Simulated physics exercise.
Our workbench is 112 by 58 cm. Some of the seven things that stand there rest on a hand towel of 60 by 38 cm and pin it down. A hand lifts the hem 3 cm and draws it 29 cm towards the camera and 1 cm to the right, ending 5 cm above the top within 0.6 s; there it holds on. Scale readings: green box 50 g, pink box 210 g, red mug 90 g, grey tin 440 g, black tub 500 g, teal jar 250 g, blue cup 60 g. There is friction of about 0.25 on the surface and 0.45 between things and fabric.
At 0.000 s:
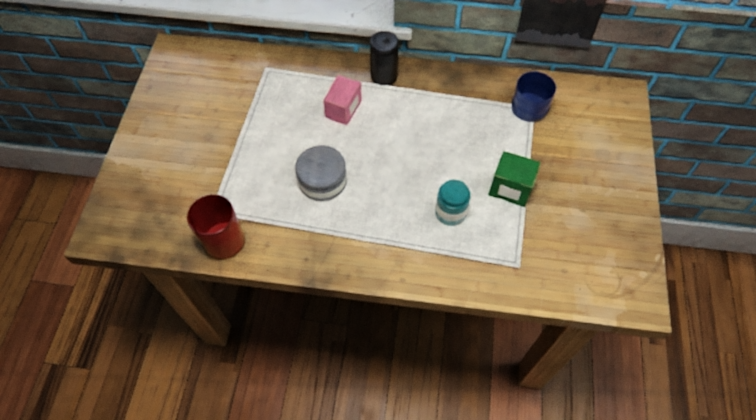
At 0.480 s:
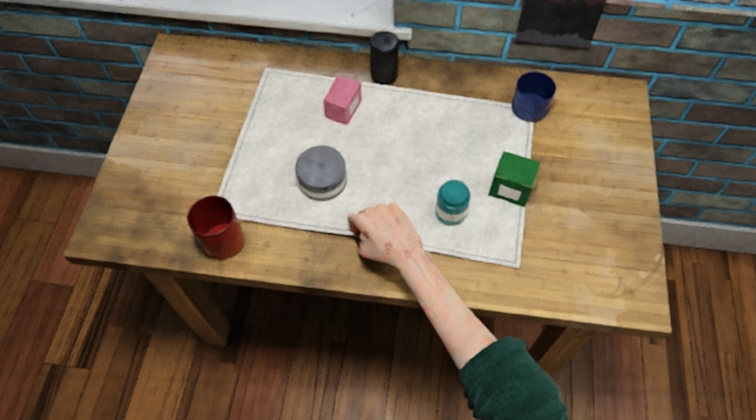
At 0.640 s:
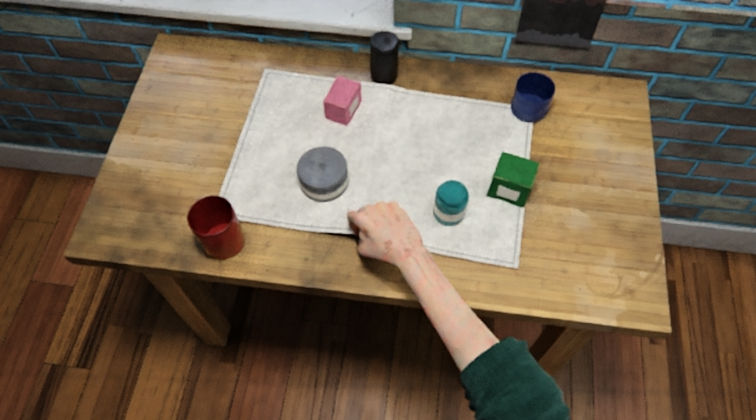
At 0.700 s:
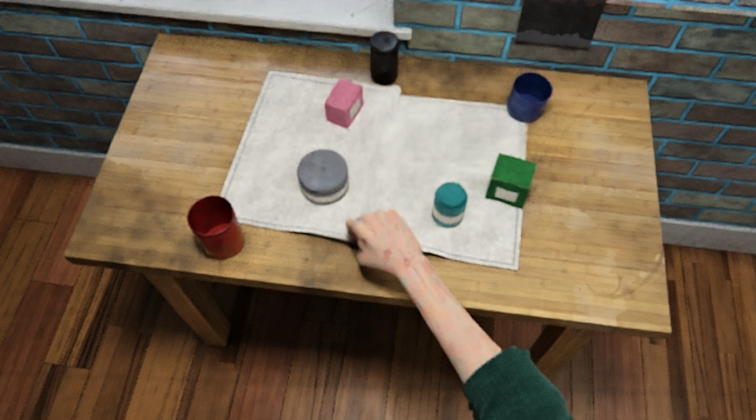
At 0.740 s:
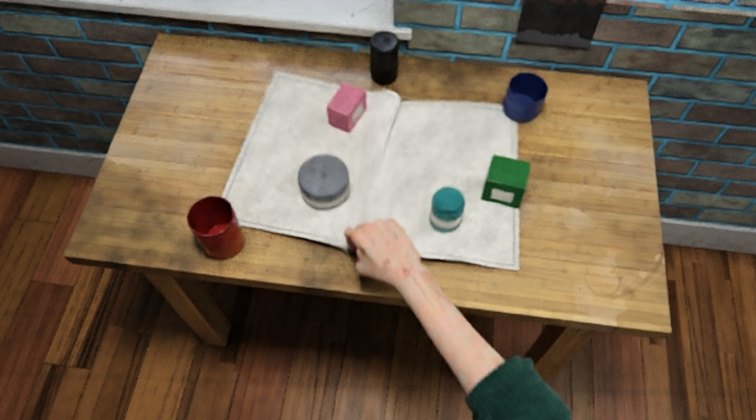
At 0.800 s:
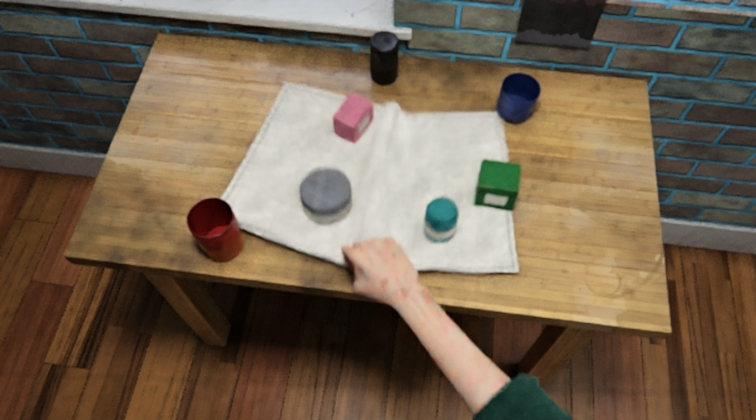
On a wooden workbench, a hand in a green sleeve gripped the near edge of a pale towel and pulled it forward, wrinkling it and shifting the tin, jar, boxes and blue cup slightly.
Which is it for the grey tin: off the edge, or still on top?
It will not last up there.
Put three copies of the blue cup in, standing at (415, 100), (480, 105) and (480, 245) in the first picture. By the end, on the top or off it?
In turn: Stays up, stays up, goes over.
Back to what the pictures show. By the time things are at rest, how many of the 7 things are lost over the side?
3.
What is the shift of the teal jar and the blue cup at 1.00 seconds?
Shift - teal jar 20 cm, blue cup 4 cm.
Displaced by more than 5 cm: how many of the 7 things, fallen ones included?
Count recorded: 4.
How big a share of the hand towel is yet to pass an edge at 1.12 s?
Roughly 60% of it.
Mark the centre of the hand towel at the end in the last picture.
The middle ends up near pixel (400, 296).
At 0.9 s, 95 % of the hand towel is still over the top; grey tin 13 cm off its start, pink box 13 cm off its start, teal jar 11 cm off its start.
At 1.0 s, 85 % of the hand towel is still over the top; grey tin 20 cm off its start, pink box 21 cm off its start, teal jar 18 cm off its start.
At 1.1 s, 60 % of the hand towel is still over the top; grey tin 28 cm off its start at (328, 303), pink box 28 cm off its start at (370, 204), teal jar 27 cm off its start at (409, 338).
At 1.2 s, 45 % of the hand towel is still over the top; grey tin over the edge, teal jar over the edge, pink box 32 cm off its start.
At 2.8 s, 35 % of the hand towel is still over the top; grey tin over the edge, green box over the edge, teal jar over the edge, pink box 39 cm off its start at (352, 264).
